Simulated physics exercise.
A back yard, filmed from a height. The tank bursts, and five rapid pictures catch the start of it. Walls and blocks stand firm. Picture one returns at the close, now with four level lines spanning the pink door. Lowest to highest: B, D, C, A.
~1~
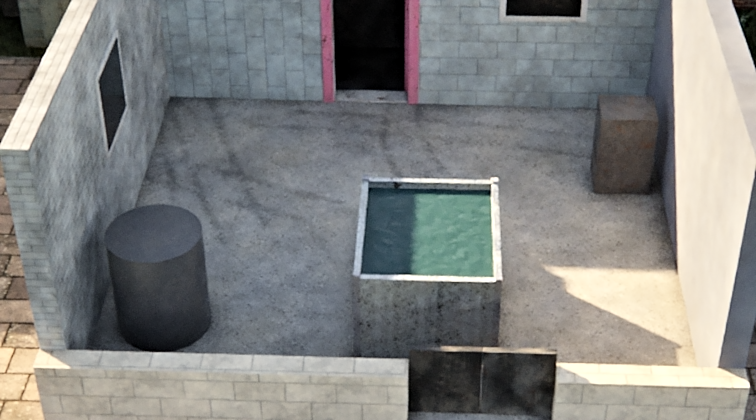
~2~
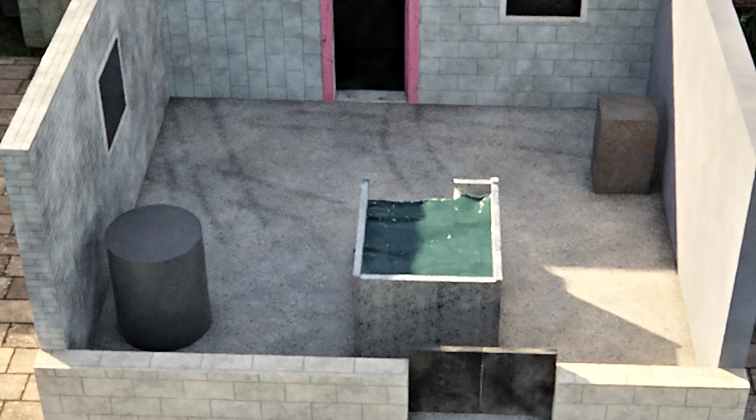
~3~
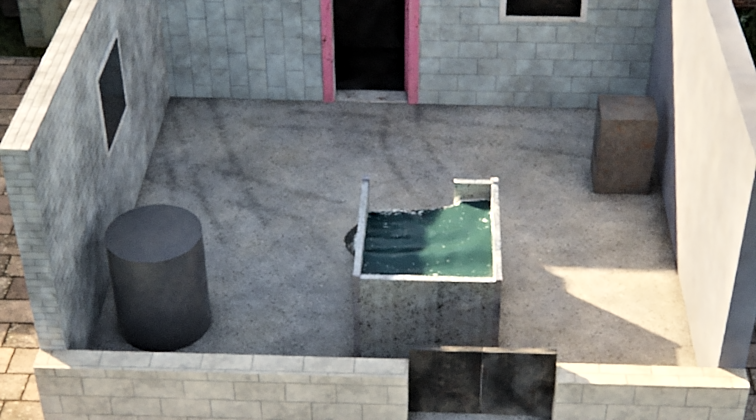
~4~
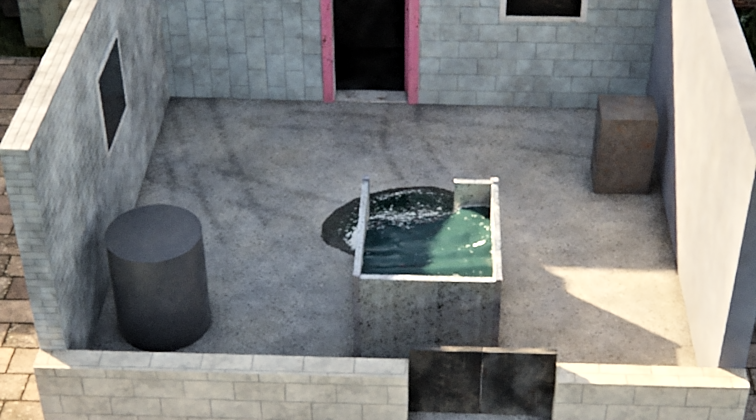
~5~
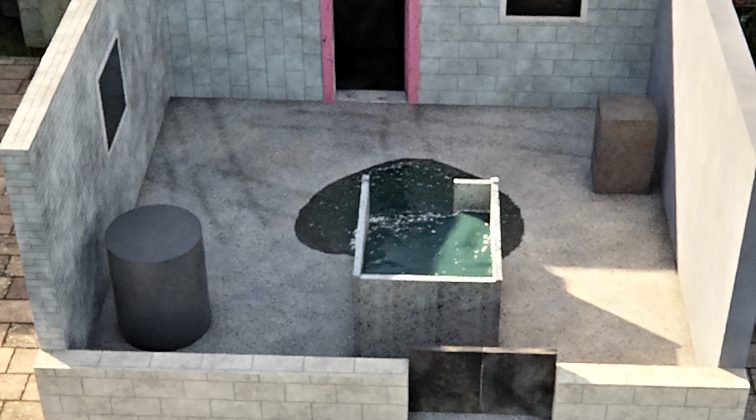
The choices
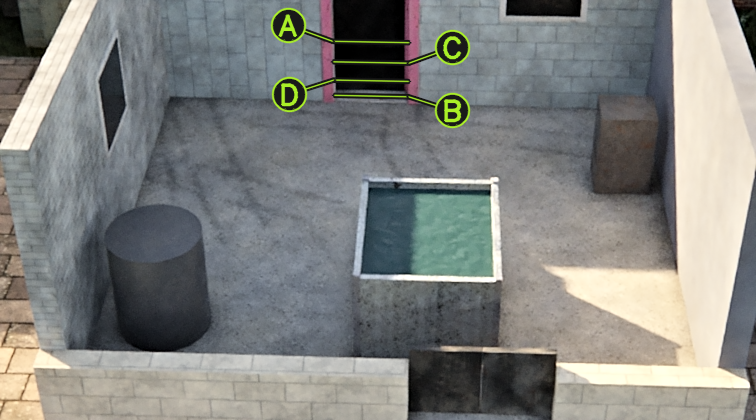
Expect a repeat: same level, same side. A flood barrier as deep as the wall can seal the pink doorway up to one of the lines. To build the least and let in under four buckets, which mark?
Go for D.
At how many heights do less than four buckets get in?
Three of the four.
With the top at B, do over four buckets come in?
Yes, it does.
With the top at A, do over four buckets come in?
No, that is safe.
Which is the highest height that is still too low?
B.
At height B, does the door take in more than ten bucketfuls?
Yes, it does.
In lime, A at (370, 42); B at (371, 96); C at (371, 62); D at (371, 80); from the bottom up B, D, C, A.
If A is chosen, nothing gets over.
If B is chosen, some 20 bucketfuls get in.
If C is chosen, nothing gets over.
If D is chosen, a splash gets over, under a bucket.
